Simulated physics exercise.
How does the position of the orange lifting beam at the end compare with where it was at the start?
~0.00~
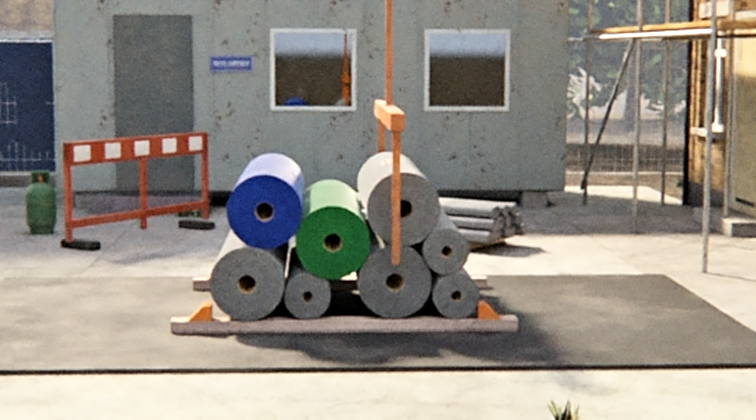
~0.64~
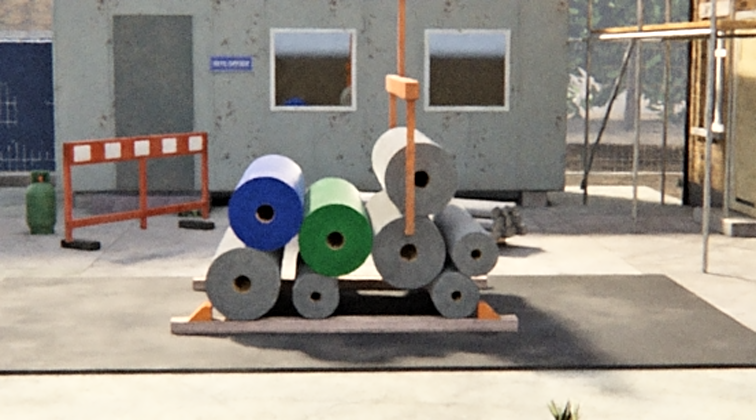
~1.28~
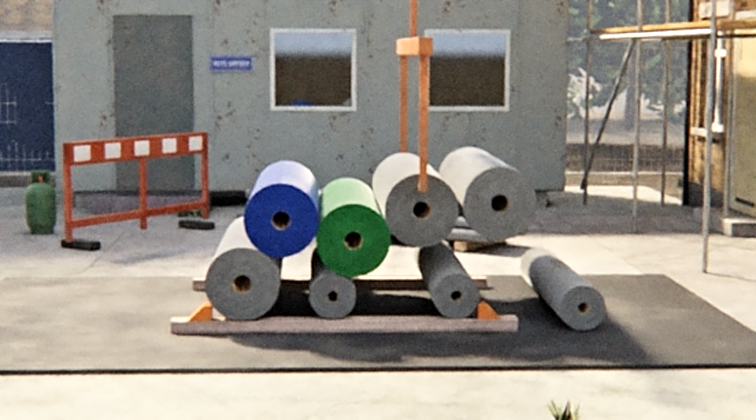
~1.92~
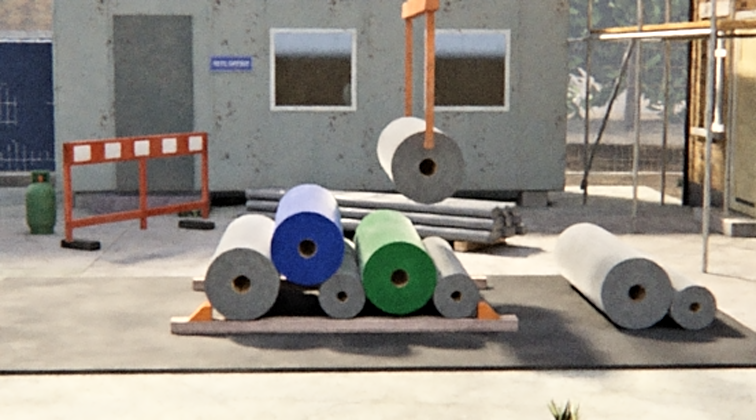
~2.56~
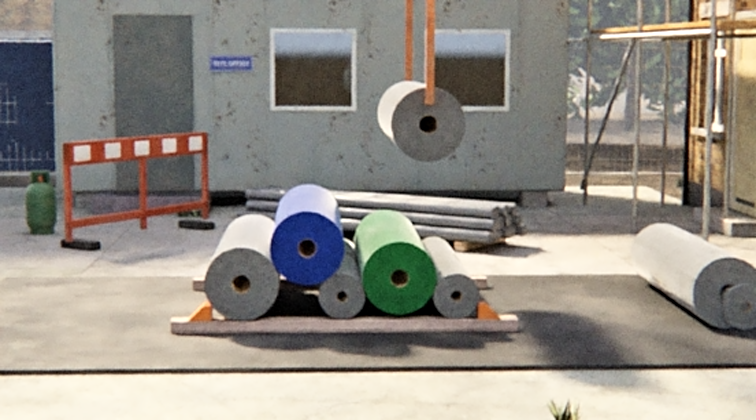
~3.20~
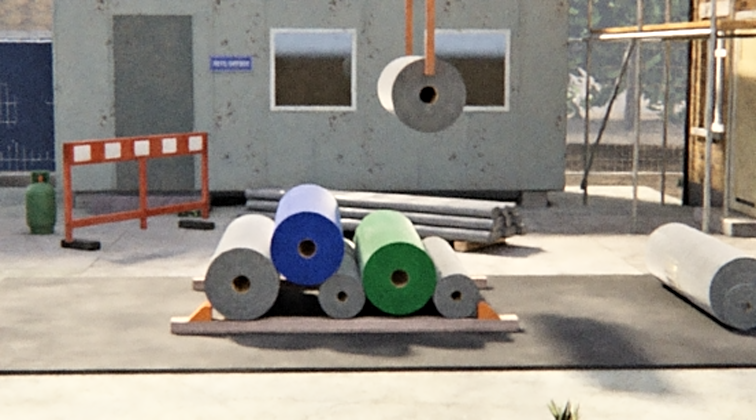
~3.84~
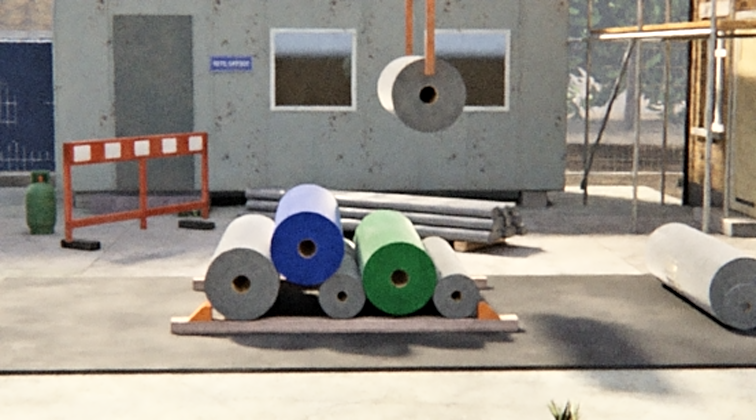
It starts low, just above and in front of the stacked rolls, and ends much higher and slightly further right, up at the top of the view with a grey roll hanging from it.
